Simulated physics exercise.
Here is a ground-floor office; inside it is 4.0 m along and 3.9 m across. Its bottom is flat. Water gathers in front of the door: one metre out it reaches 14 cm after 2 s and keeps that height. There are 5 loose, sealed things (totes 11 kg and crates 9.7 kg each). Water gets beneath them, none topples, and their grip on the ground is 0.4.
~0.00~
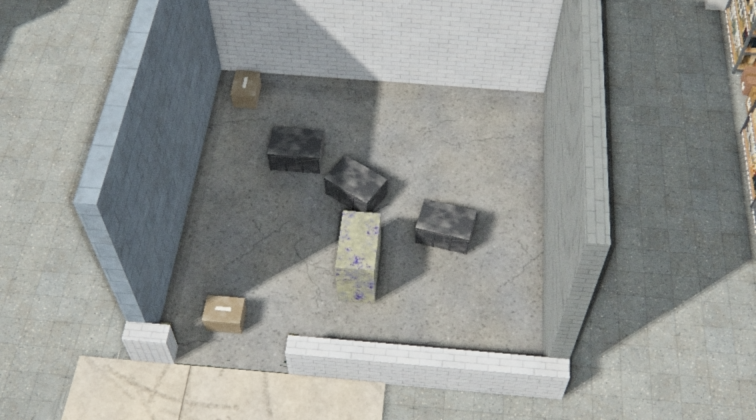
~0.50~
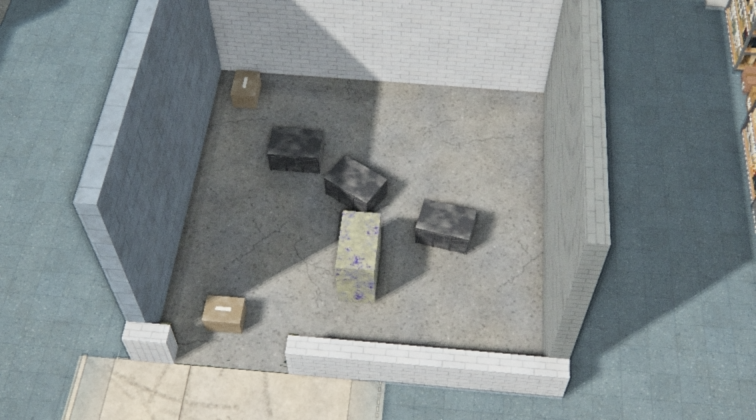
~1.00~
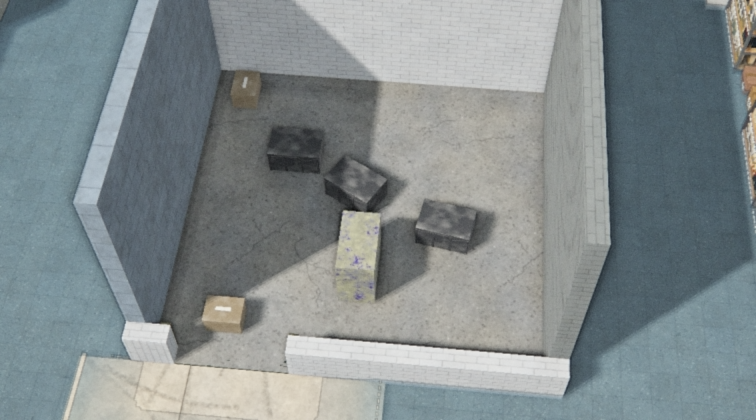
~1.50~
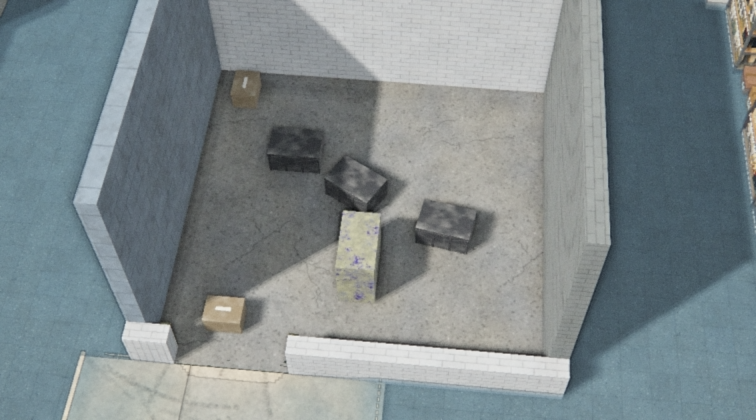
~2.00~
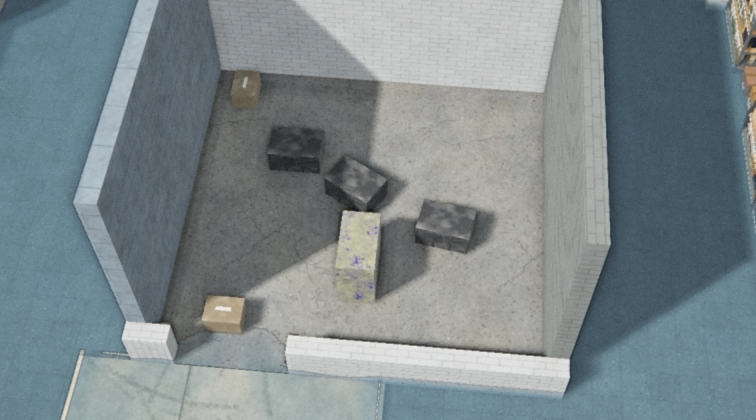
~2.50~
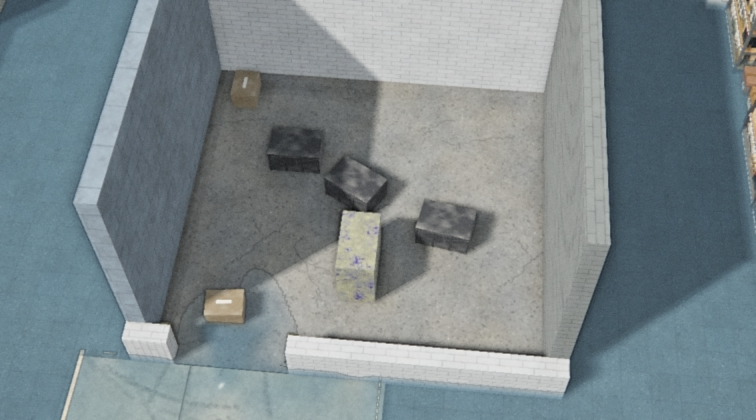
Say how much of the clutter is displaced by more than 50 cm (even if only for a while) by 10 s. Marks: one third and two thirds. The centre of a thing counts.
Share: From one to two thirds.
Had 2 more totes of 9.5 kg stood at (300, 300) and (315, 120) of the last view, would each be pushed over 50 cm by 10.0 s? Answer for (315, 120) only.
It is less.
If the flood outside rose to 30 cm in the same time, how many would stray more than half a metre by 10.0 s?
In that case 5 of them.
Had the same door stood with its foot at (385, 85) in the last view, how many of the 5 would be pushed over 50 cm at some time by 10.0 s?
Then 3.
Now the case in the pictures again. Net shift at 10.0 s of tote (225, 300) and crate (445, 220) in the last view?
In turn: 200 cm, 0 cm.
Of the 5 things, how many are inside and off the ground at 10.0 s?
At that moment 2.
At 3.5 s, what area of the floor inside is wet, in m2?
Roughly 3.5 m2.
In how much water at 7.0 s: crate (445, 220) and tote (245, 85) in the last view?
About 1 and 5 cm.
After 3.5 s 1 of 5 are over 50 cm from their spots; 0 afloat.
After 4.5 s 1 of 5 are over 50 cm from their spots; 0 afloat.
After 7.0 s 3 of 5 are over 50 cm from their spots; 1 afloat.
After 10.0 s 3 of 5 are over 50 cm from their spots, and 3 have been at some point; 2 afloat.
